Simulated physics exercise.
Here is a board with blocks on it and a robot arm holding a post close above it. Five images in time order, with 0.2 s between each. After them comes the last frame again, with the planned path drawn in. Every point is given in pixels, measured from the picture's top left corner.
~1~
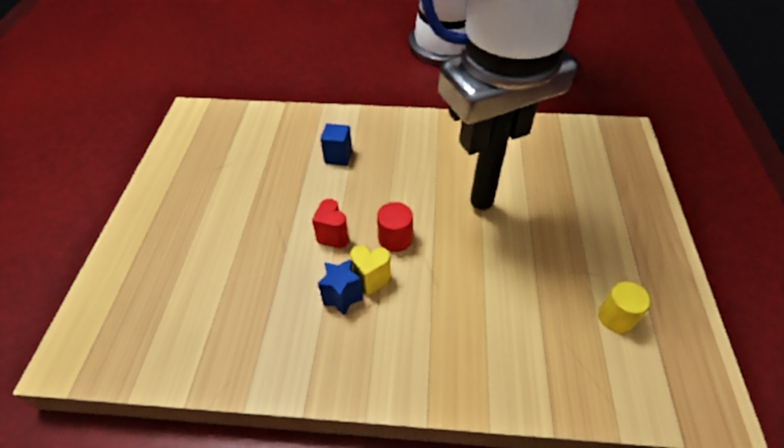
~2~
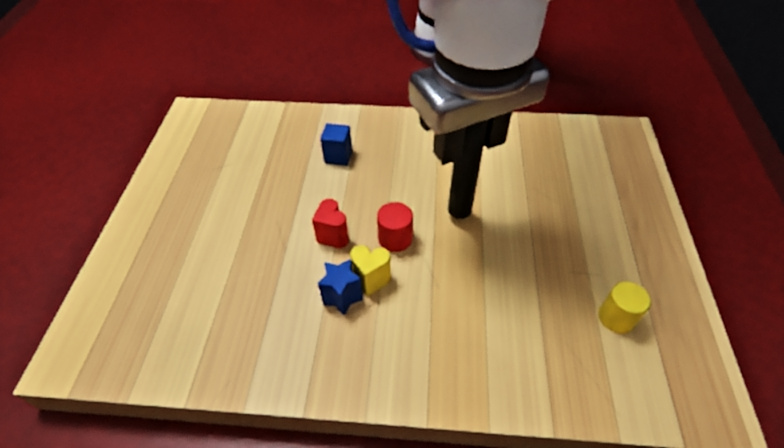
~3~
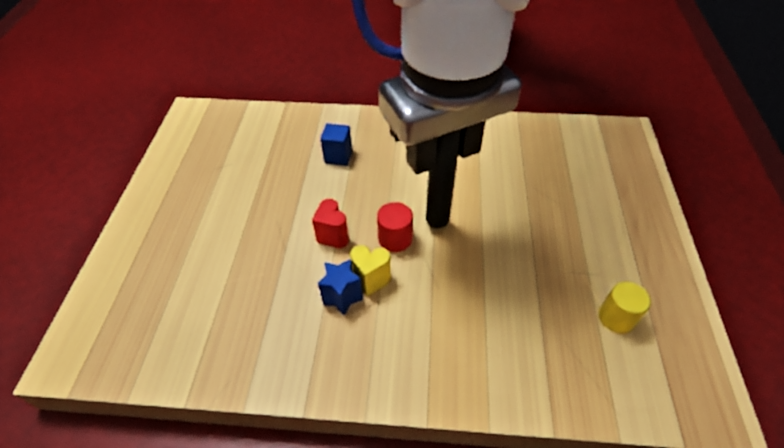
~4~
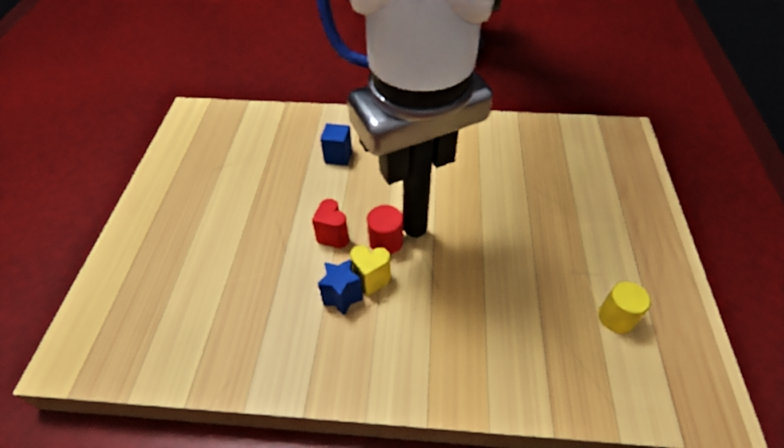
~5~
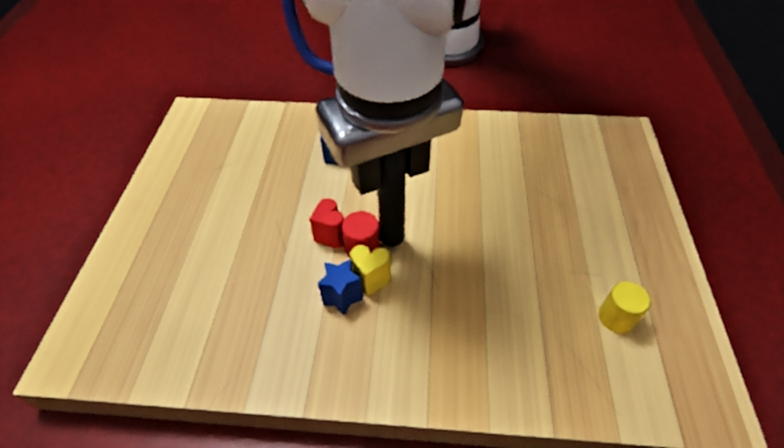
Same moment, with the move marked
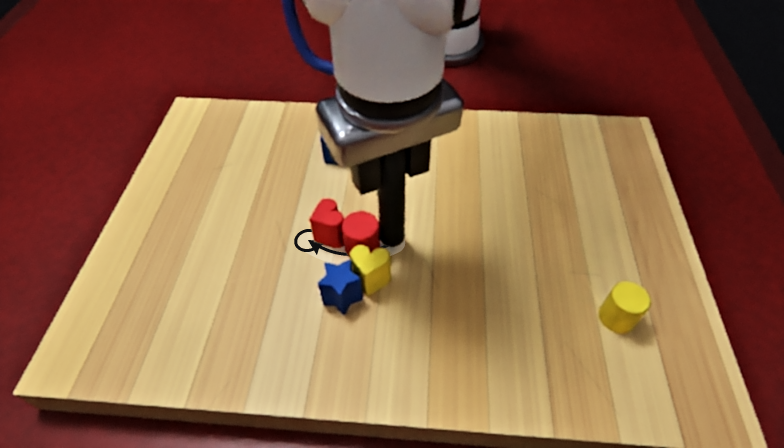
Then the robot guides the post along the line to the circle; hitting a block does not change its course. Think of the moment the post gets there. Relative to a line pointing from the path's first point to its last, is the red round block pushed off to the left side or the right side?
It moves over to the left.
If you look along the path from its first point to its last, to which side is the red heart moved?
So, looking from the first point of the path to the last, the red heart moves rightwards.
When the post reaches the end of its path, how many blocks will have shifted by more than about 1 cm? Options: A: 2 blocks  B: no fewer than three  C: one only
The answer is A.
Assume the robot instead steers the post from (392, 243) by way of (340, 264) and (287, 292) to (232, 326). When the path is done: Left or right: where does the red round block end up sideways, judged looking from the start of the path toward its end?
It's pushed right.
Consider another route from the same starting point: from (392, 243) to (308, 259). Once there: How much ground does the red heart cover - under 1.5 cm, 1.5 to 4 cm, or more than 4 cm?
Ends 1.5 to 4 cm away.
Drawn move, from (392, 243) through (364, 253) and (334, 252) to (308, 240).
On the path given first. Halfway along, post (348, 248); red heart (307, 210), turned 85° clockwise; red round block (313, 234).
At the end, post (307, 234); red heart (287, 198), turned 120° clockwise; red round block (275, 234); yellow heart still.
